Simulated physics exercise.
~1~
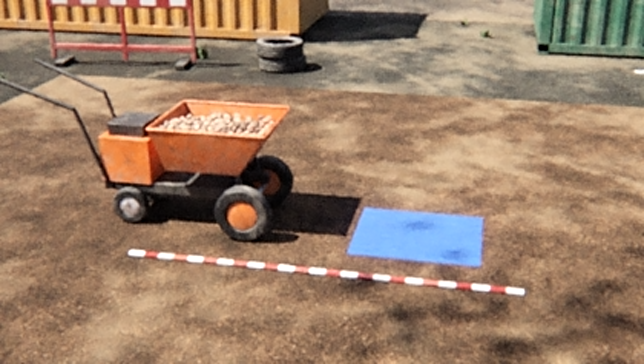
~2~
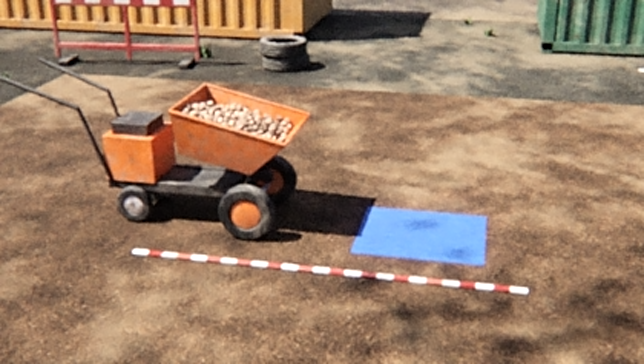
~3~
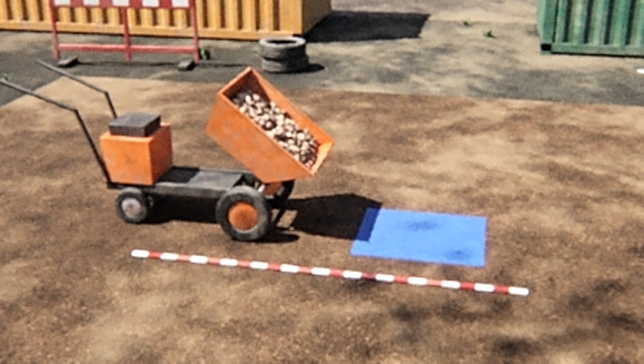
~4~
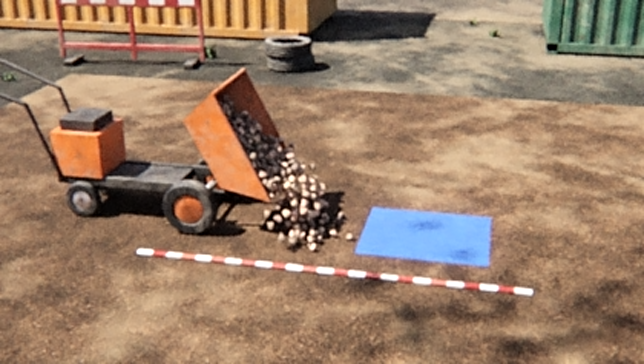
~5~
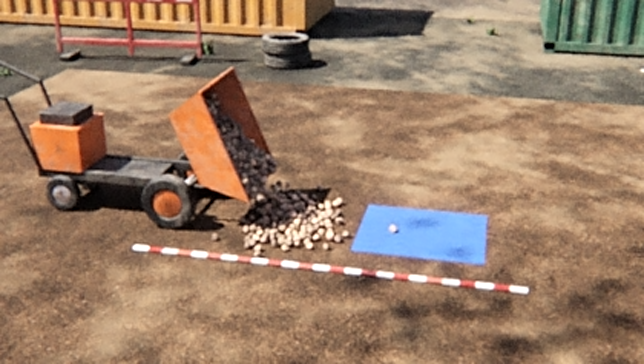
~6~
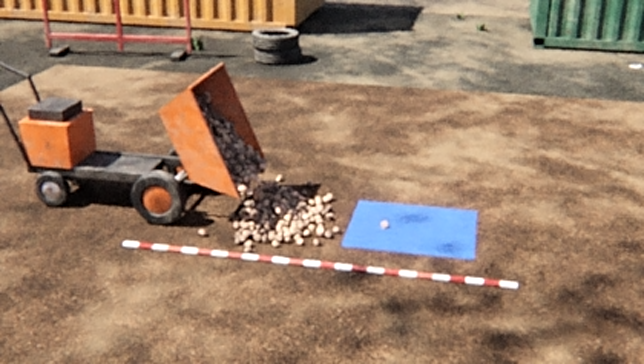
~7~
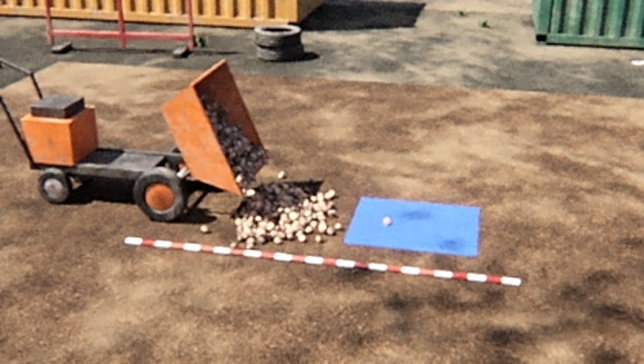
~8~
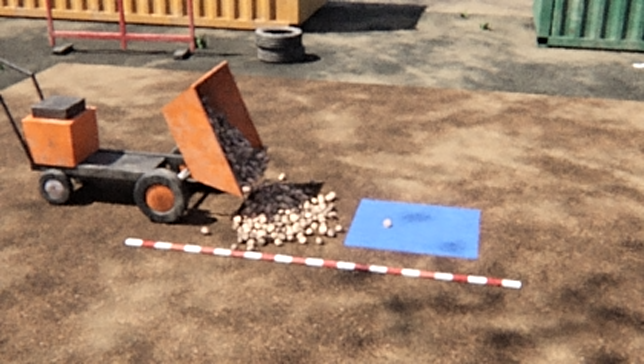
An orange powered barrow tipped its tray steeply to the right and rolled back a little to the left, spilling pale stones onto the dirt. They settled in a heap just short of the blue sheet, with only a single stone lying on it.
